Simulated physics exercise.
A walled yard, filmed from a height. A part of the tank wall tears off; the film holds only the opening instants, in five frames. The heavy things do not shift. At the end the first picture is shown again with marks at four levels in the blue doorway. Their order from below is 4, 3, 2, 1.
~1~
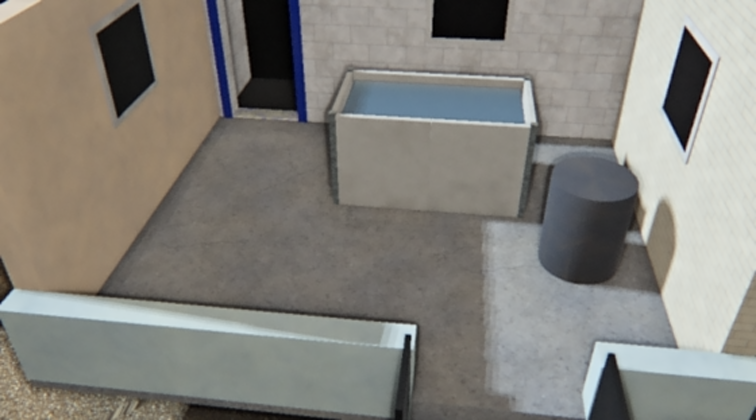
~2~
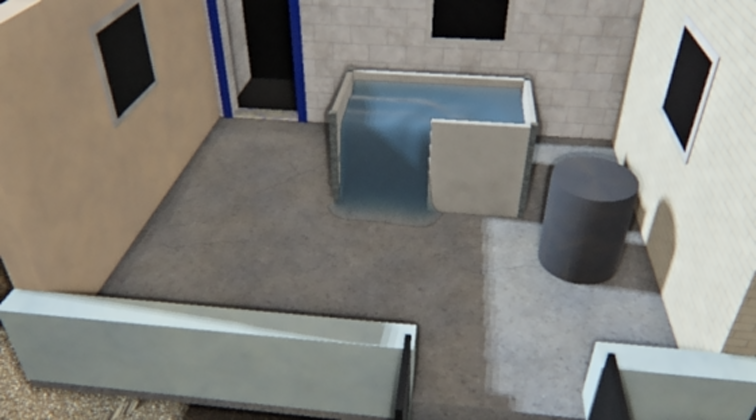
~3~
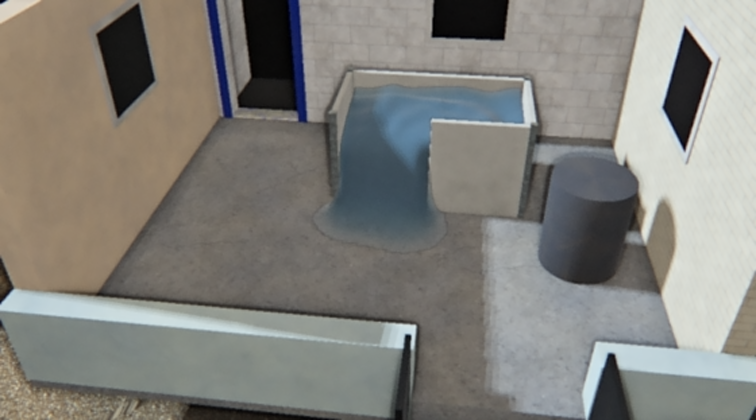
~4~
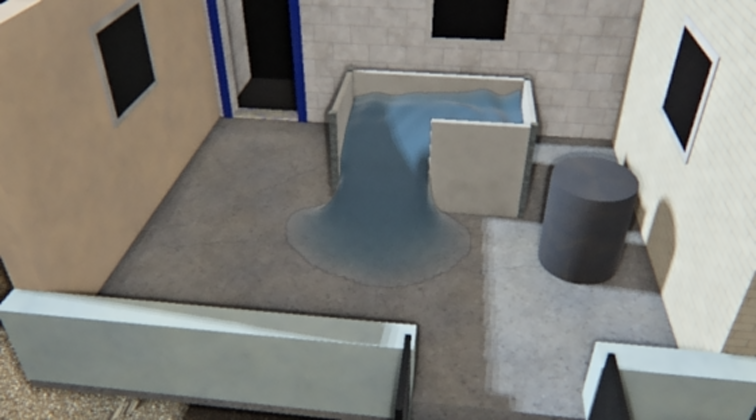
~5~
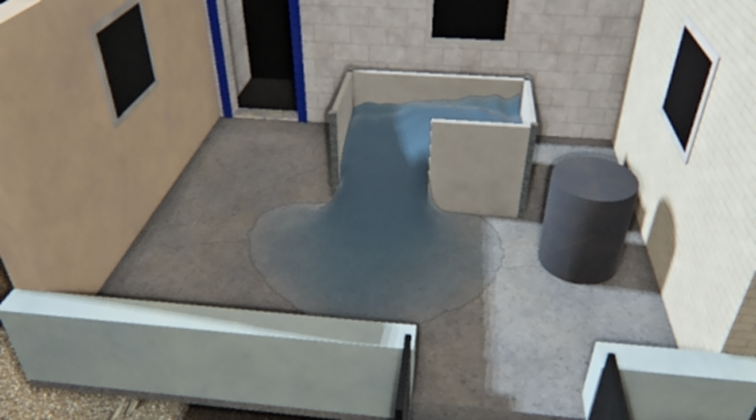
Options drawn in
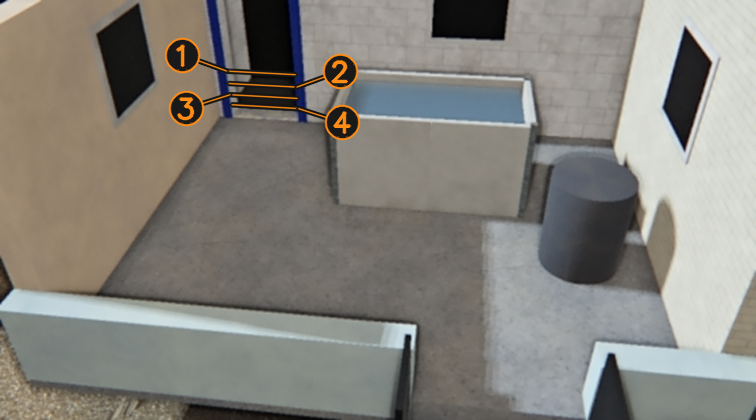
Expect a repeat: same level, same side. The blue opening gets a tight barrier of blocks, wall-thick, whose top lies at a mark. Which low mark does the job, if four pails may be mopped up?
4 is the one.
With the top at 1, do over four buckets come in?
No.
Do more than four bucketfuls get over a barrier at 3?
No, not at all.
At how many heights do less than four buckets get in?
All of the four.
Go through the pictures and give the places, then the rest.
Water in the tank at rest, its middle at (435, 103); foot of the blue doorway at (266, 119); open gate at (506, 329).
Water covers 2 % of the ground and shows as far out as (432, 214).
Water covers 4 % of the ground and shows as far out as (423, 242).
Water covers 9 % of the ground and shows as far out as (386, 280).
Water covers 18 % of the ground and shows as far out as (276, 280).
On the marked copy, 1 at (261, 72); 2 at (262, 85); 3 at (263, 96); 4 at (264, 106); from the bottom up 4, 3, 2, 1.
For mark 1, nothing gets over.
For mark 2, nothing gets over.
For mark 3, nothing gets over.
For mark 4, a splash gets over, under a bucket.
